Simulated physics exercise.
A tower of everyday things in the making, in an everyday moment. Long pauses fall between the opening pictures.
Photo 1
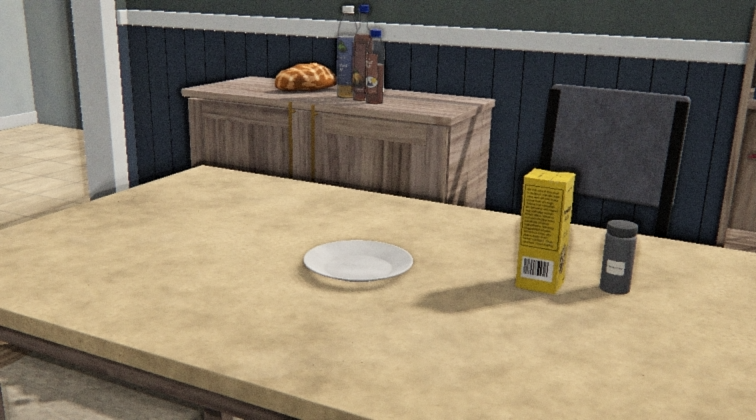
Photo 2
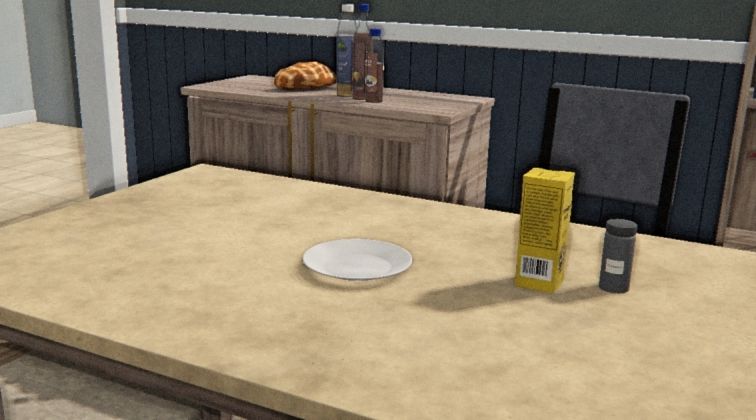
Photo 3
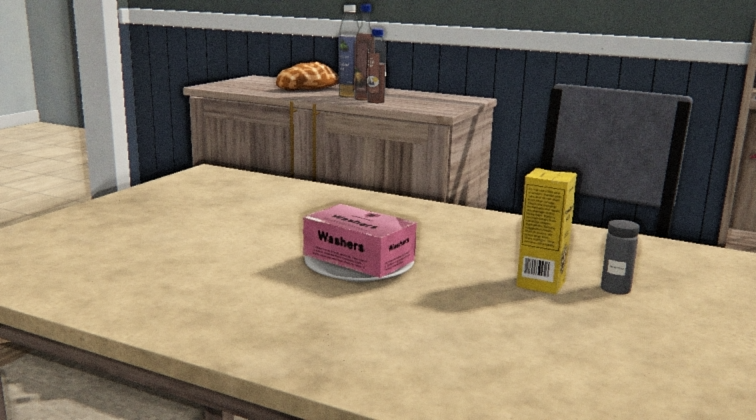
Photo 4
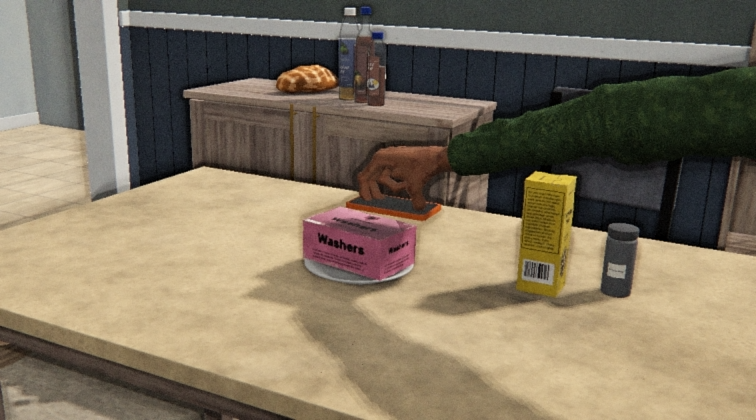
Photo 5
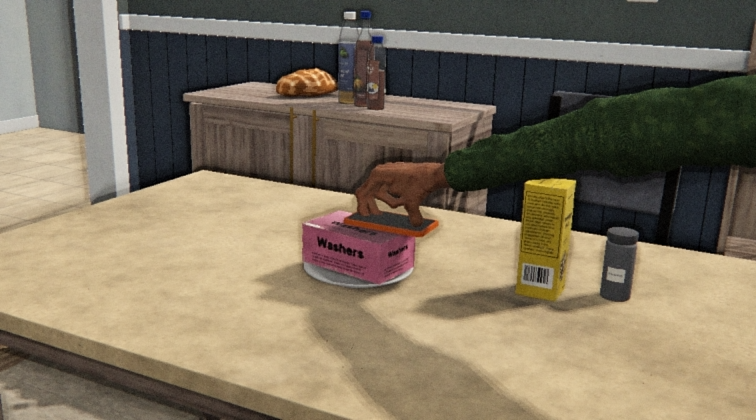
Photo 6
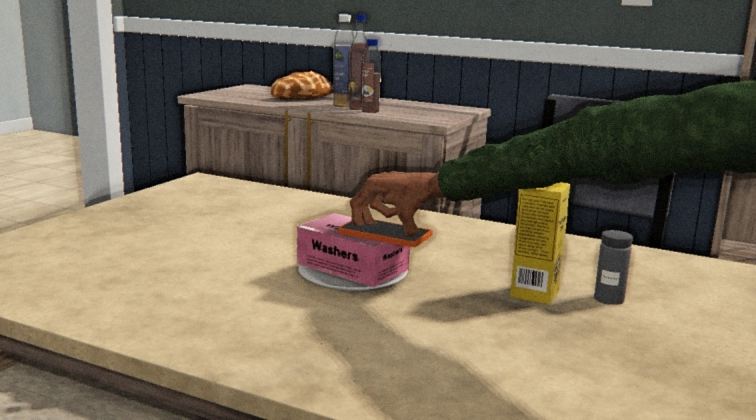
A hand lowers an orange phone onto the pink box on the white plate.
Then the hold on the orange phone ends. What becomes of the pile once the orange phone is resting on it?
The pile remains standing.
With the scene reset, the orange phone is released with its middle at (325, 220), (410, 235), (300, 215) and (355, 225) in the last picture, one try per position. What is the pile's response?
Stays standing; collapses; collapses; stays standing.
Then, 0.20 s after the last picture, nothing has stirred.
Then, 0.60 s after the last picture, orange phone resting near (386, 232).
At rest, all 5 in place. Seen from the same camera at the end, orange phone near (386, 232). The pile holds.
